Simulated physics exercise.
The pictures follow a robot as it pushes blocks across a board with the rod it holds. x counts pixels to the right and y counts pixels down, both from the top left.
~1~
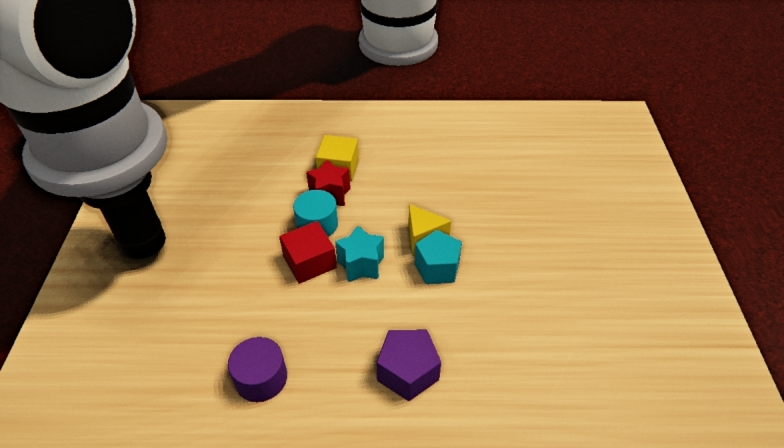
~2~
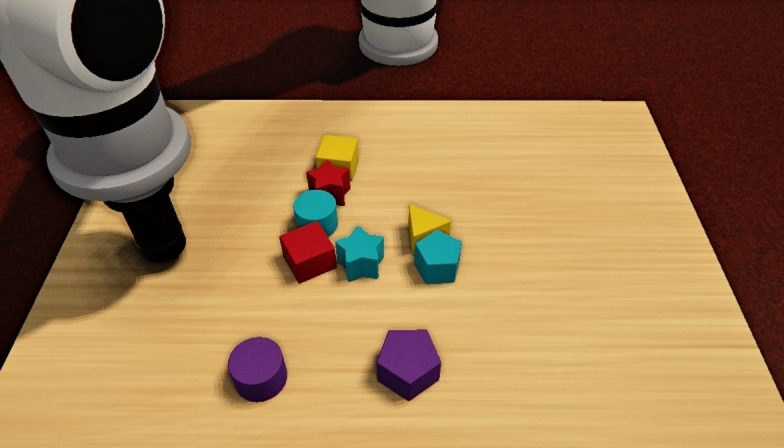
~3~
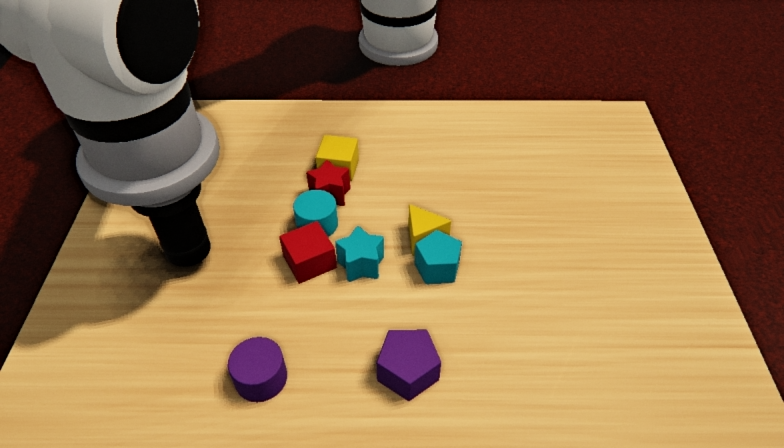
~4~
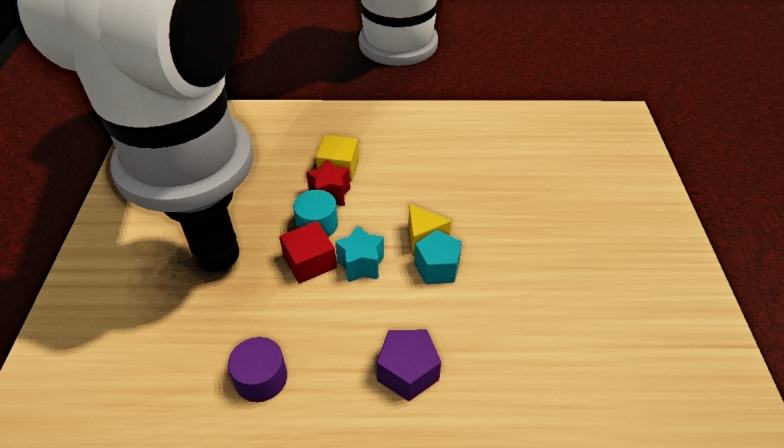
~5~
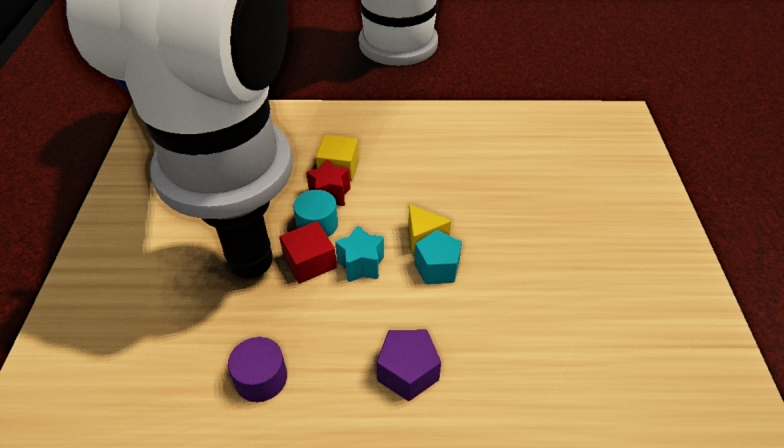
Robot arm moving its black rod rightward across a wooden table towards a red cube, while the coloured blocks remain still.
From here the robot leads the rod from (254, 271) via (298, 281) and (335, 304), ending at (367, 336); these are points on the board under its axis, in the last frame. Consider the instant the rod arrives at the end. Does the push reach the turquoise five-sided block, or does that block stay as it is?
That block stays in place.
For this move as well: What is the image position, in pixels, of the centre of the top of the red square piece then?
The spot you're after is about (336, 238) in the image.
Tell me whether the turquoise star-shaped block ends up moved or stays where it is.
The answer is that it is displaced.
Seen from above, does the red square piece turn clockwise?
I'd say no.
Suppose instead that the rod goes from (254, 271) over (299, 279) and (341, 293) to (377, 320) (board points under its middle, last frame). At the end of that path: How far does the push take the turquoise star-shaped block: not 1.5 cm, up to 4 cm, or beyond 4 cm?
The answer here is from 1.5 to 4 cm.
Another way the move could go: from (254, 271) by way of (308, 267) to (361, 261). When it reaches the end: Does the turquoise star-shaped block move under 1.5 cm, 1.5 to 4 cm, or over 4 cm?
Net shift: Above 4 cm.
What follows on the original path. One third of the way, rod (298, 272); red square piece (332, 239), turned 20° anticlockwise; turquoise star-shaped block (378, 241), turned 30° clockwise.
Two thirds of the way, rod (334, 295); red square piece (336, 238), turned 25° anticlockwise; turquoise star-shaped block (381, 239), turned 40° clockwise.
At the end, rod (367, 327); red square piece (336, 238), turned 25° anticlockwise; turquoise star-shaped block (381, 239), turned 40° clockwise; turquoise five-sided block still.
